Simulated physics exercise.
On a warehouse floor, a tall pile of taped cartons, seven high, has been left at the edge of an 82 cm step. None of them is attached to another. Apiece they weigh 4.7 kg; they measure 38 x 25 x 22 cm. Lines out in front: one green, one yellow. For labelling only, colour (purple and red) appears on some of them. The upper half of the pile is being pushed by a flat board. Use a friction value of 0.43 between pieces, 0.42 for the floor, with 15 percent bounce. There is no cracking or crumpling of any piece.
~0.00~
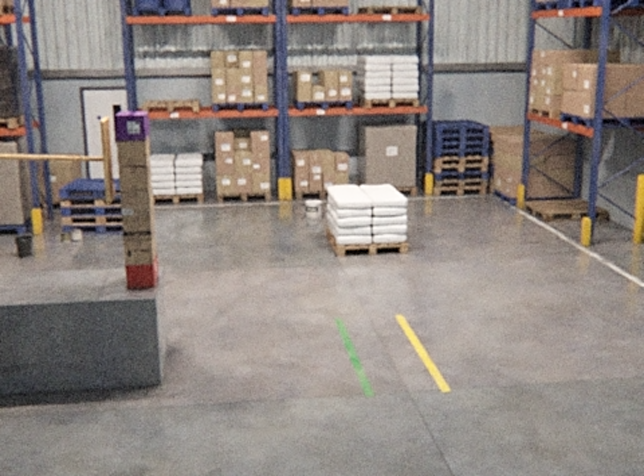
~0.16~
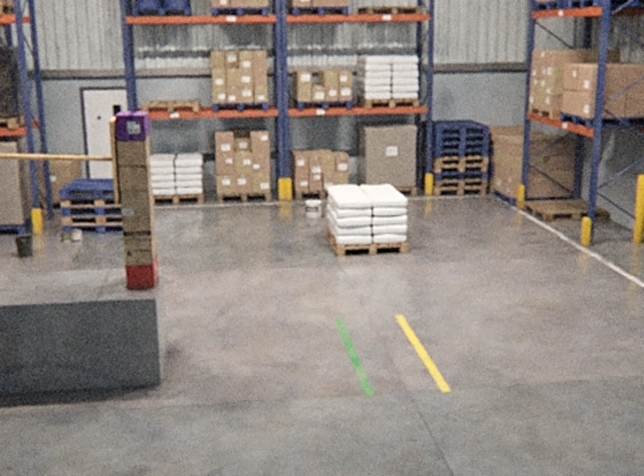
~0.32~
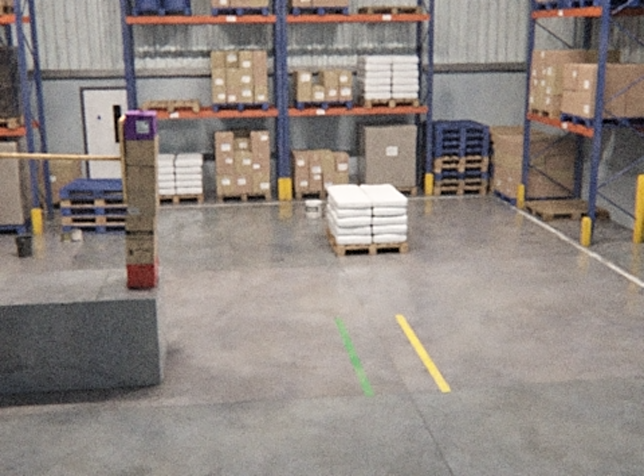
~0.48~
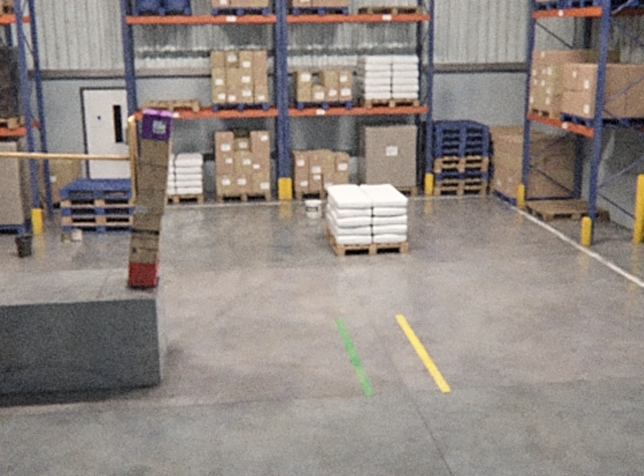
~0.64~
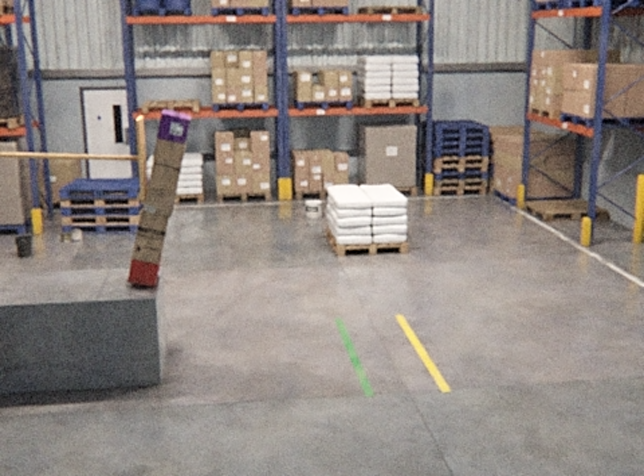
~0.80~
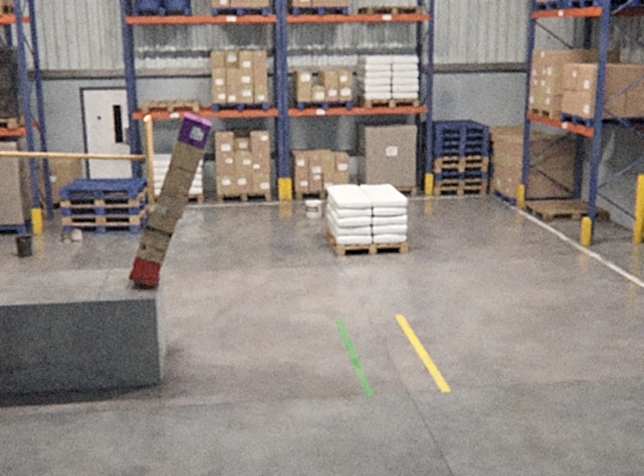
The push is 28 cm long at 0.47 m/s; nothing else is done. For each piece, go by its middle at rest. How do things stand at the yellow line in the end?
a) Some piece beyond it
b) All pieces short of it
Answer: B.
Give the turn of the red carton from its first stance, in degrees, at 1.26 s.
About 70°.
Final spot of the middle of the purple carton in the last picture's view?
It ends up centred close to (364, 340).
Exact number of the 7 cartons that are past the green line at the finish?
The total is 1.
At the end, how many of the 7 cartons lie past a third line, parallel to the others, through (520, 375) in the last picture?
0.
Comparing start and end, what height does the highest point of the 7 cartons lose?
Roughly 215 centimetres.
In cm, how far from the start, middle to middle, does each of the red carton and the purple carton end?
Red 90 cm, purple 300 cm.
After 1.00 s, none of the 7 cartons past the yellow line, 7 disturbed; purple carton leaning 35°, 19 cm lower; red carton leaning 35°.
After 1.26 s, none of the 7 cartons past the yellow line, 7 disturbed; red carton leaning 68°; purple carton leaning 65°, 76 cm lower.
After 1.58 s, none of the 7 cartons past the yellow line, 7 disturbed; red carton upside down; purple carton on its side.
At rest (2.5 s), none of the 7 cartons past the yellow line, 7 disturbed; red carton upside down; purple carton on its side. The farthest middle lies 56 cm short of that line. As the last picture would show them, middles, red carton near (184, 351), purple carton near (364, 340).
